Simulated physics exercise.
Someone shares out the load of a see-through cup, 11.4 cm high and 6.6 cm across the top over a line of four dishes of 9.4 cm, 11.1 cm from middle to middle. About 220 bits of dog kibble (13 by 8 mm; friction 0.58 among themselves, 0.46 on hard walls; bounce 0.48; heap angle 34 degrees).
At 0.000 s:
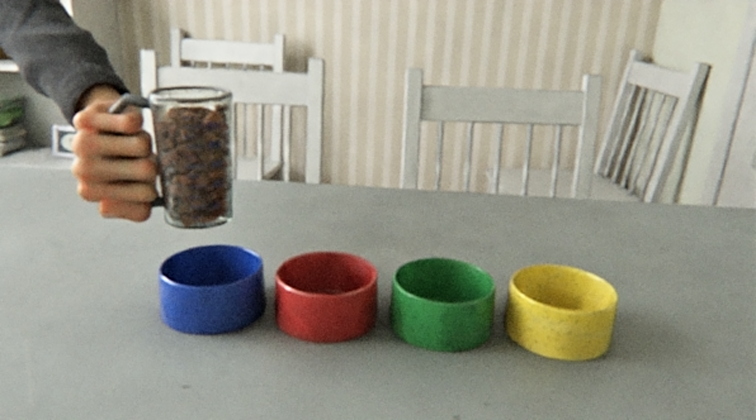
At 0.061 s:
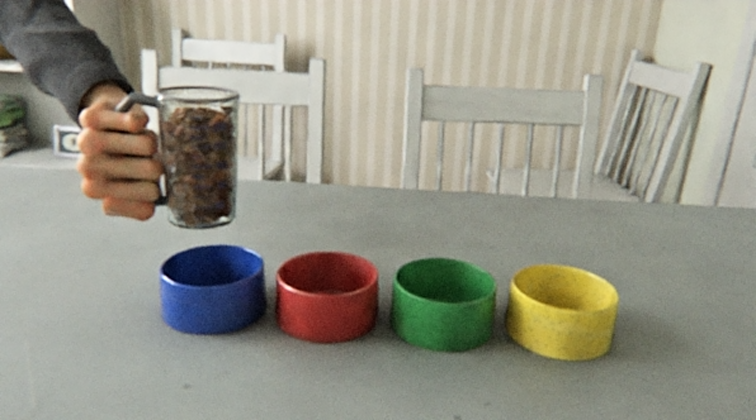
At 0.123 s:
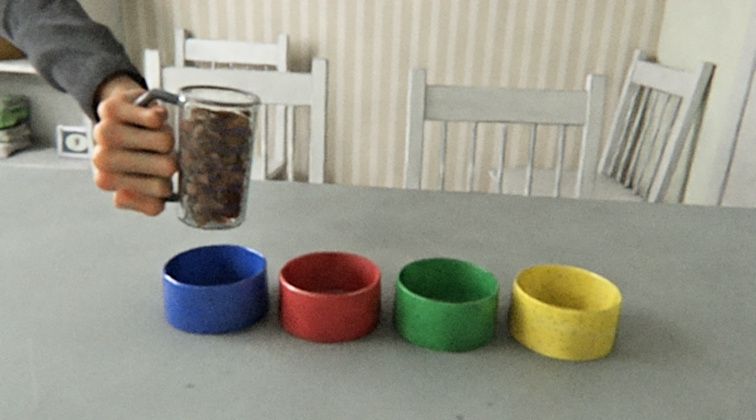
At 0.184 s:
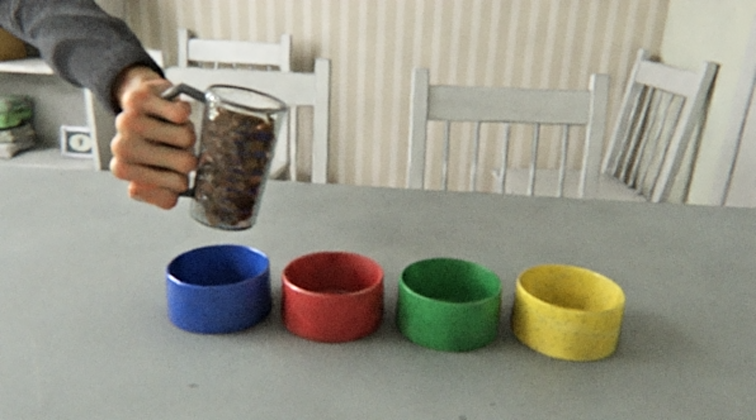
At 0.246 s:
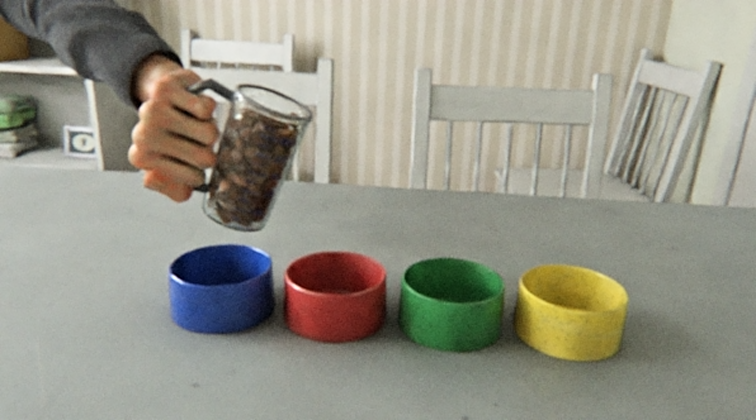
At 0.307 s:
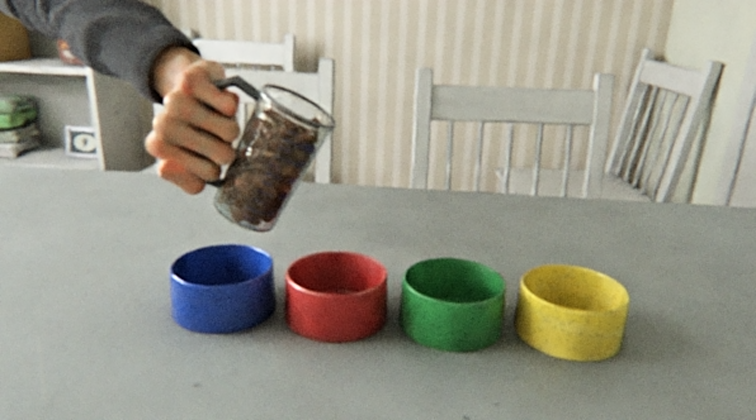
A person's hand and dark grey sleeve reach in from the left over a grey table, seen from slightly above, with pale chairs and a striped wall behind. The hand grips a clear, handled cup of brown kibble above four round dishes, blue, red, green and yellow from left to right. The hand moves the cup rightward while leaning it steadily to the right, as the view shifts very slightly.
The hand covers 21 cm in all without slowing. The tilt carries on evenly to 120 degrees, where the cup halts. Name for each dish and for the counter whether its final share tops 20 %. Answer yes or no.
Red no, blue no, green yes, yellow no, counter yes.
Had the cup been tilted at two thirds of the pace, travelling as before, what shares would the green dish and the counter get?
Then: Green 50, counter 40.
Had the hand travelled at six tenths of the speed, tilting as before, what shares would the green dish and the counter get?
In that case green 60; counter 30.
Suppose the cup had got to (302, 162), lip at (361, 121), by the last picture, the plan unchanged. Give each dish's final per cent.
Red 0; blue 0; green 40; yellow 10.
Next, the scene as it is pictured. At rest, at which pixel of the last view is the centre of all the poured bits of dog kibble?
Around (492, 315).
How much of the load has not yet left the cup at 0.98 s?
Roughly 90 per cent.
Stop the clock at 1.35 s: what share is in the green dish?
About 25 per cent by then.
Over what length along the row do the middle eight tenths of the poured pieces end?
About 12 cm.
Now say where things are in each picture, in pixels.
In the first picture, cup at (195, 157), tilt 0 degrees, lip at (229, 95), moved 0.0 cm; middle of the pieces at (198, 167); blue dish at (212, 265); red dish at (327, 272); green dish at (444, 280); yellow dish at (563, 287).
In the second picture, cup at (200, 157), tilt 2 degrees, lip at (236, 97), moved 0.4 cm; middle of the pieces at (202, 167).
In the third picture, cup at (216, 158), tilt 7 degrees, lip at (258, 102), moved 1.5 cm; middle of the pieces at (217, 168).
In the fourth picture, cup at (235, 159), tilt 14 degrees, lip at (284, 109), moved 3.0 cm; middle of the pieces at (235, 169).
In the fifth picture, cup at (254, 160), tilt 21 degrees, lip at (310, 117), moved 4.5 cm; middle of the pieces at (253, 170).
In the sixth picture, cup at (271, 161), tilt 27 degrees, lip at (333, 125), moved 5.9 cm; middle of the pieces at (269, 171); blue dish at (222, 264); red dish at (337, 272); green dish at (454, 280); yellow dish at (574, 288). The cup turns about 110 degrees a second and travels 24 cm a second.
After 0.71 s, tilt 72 degrees; cup holds 100 %.
After 0.98 s, tilt 102 degrees; cup holds 90 %.
Then, at 1.35 s, tilt 120 degrees; cup holds 40 %, green 25 %, yellow 5 %.
By 2.5 s all is still; red 0 %, blue 0 %, green 45 %, yellow 10 %, counter 45 %.
